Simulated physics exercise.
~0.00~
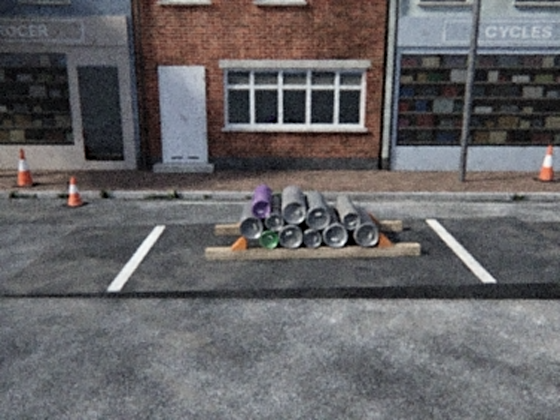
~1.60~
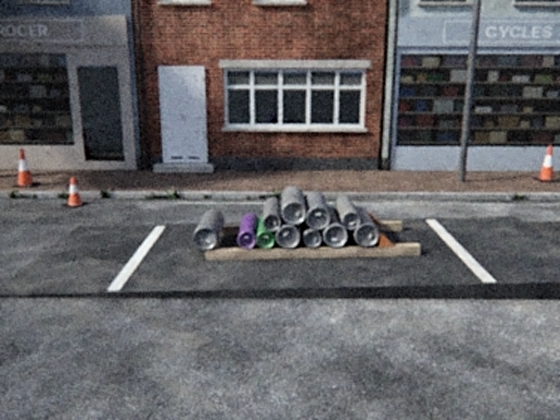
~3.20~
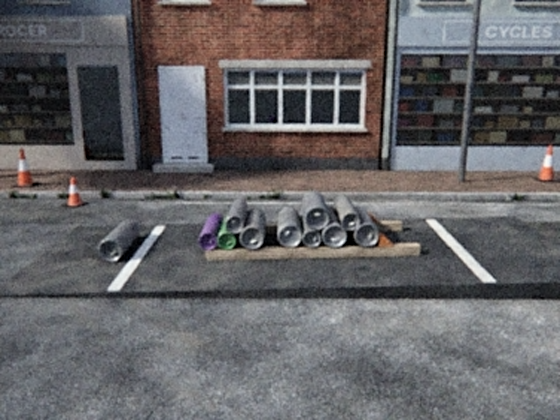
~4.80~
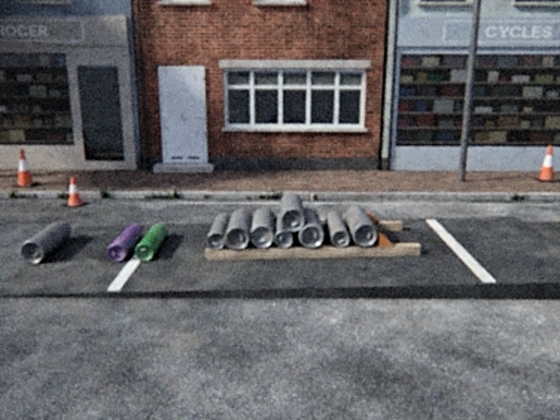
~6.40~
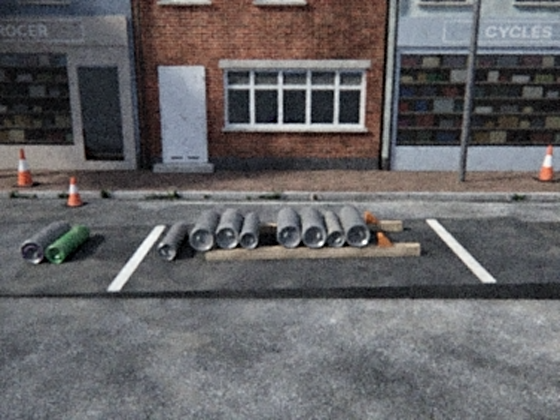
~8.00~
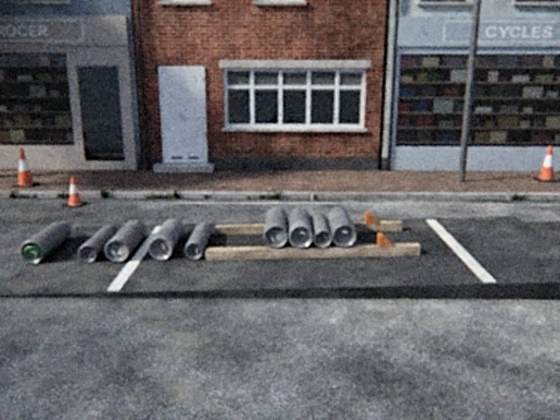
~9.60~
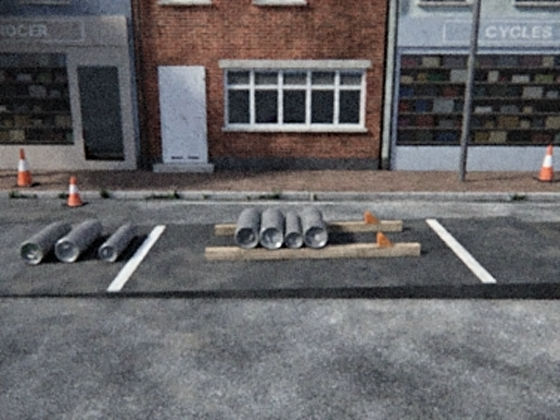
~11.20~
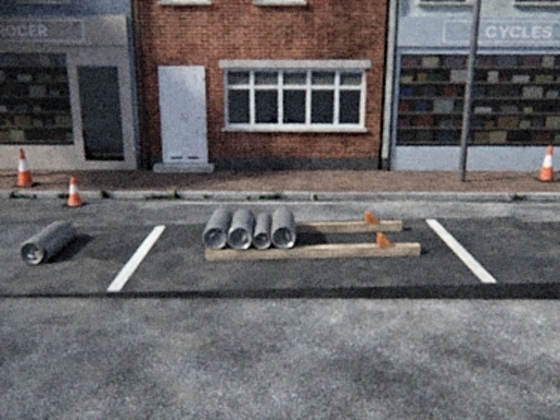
In a parking bay, stacked metal cylinders roll left past a white line, leaving four on the beams.
